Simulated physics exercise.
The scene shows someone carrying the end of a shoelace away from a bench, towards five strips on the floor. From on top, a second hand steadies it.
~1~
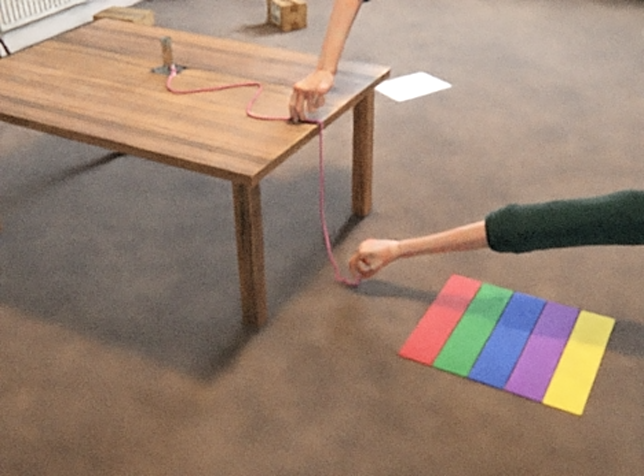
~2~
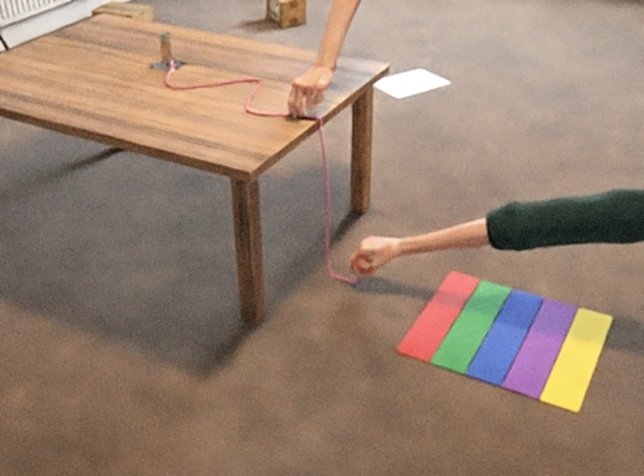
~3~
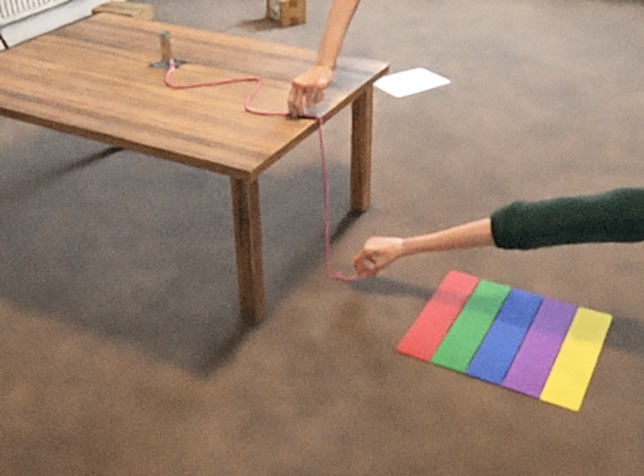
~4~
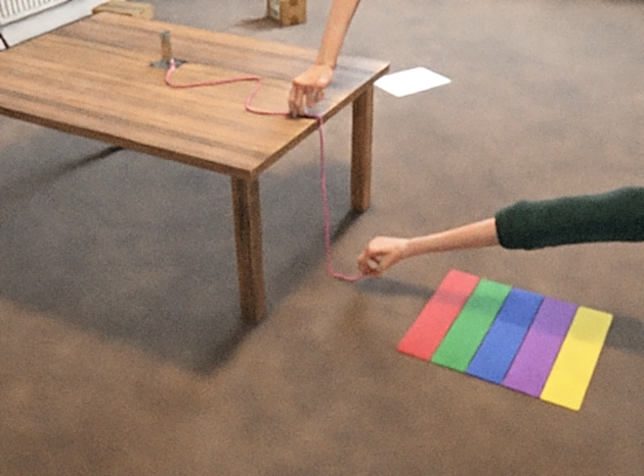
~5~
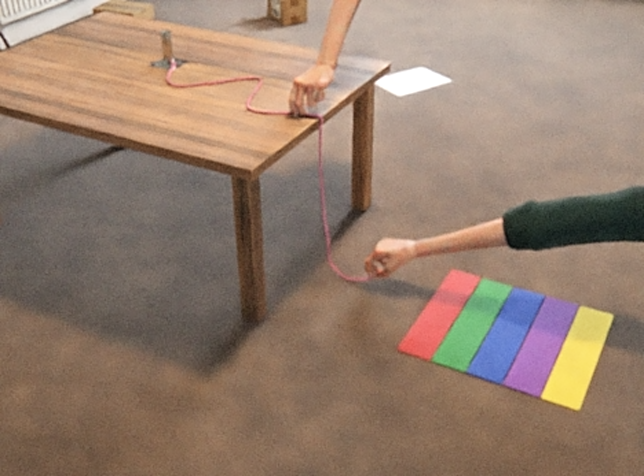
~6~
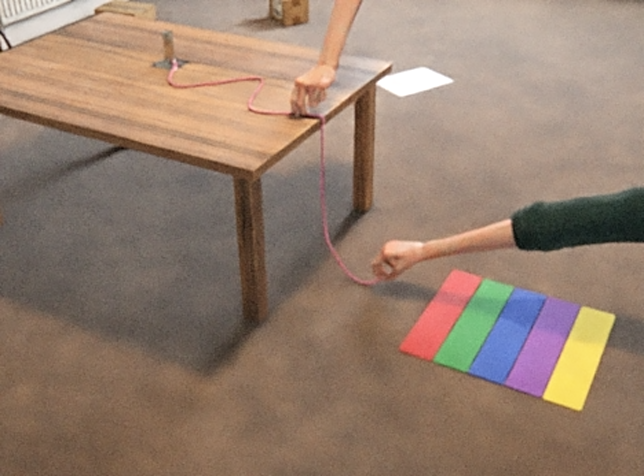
A hand in a dark green sleeve held the end of a pink shoelace low beside a wooden bench and drew it slightly right, towards five coloured strips, while another hand pressed the lace on top.
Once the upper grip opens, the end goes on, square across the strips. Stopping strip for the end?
Yellow.
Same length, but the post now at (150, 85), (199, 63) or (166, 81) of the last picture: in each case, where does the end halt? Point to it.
(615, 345), (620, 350) and (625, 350).
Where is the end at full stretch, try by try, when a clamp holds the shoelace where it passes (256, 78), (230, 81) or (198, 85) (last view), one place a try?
Taking the tries in turn: (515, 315), (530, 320) and (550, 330).
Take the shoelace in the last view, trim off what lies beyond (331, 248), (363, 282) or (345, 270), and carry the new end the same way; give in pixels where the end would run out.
The pixels come out at around (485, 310), (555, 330) and (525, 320), one per try.
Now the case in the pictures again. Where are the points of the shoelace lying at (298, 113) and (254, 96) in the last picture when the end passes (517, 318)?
You'll find one close to (344, 172) and the other close to (306, 108).
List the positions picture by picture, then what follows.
End (359, 276); red (425, 344); green (459, 355); blue (494, 366); purple (531, 378); yellow (569, 390), in the first frame.
End (360, 273); shoelace through (167, 80) (230, 82) (250, 99) (300, 115) (327, 181) (328, 250), in the second frame.
End (364, 273), in the third frame.
End (368, 274); shoelace through (167, 78) (230, 81) (250, 98) (300, 114) (323, 179) (328, 249), in the fourth frame.
End (375, 275), in the fifth frame.
End (383, 278); shoelace through (170, 78) (232, 81) (253, 98) (303, 114) (322, 178) (331, 248), in the sixth frame.
Soon after, end near (517, 318); over blue.
After that, end near (561, 331); over purple.
At the stop, end near (587, 339); over yellow. It gets as far as the yellow strip.
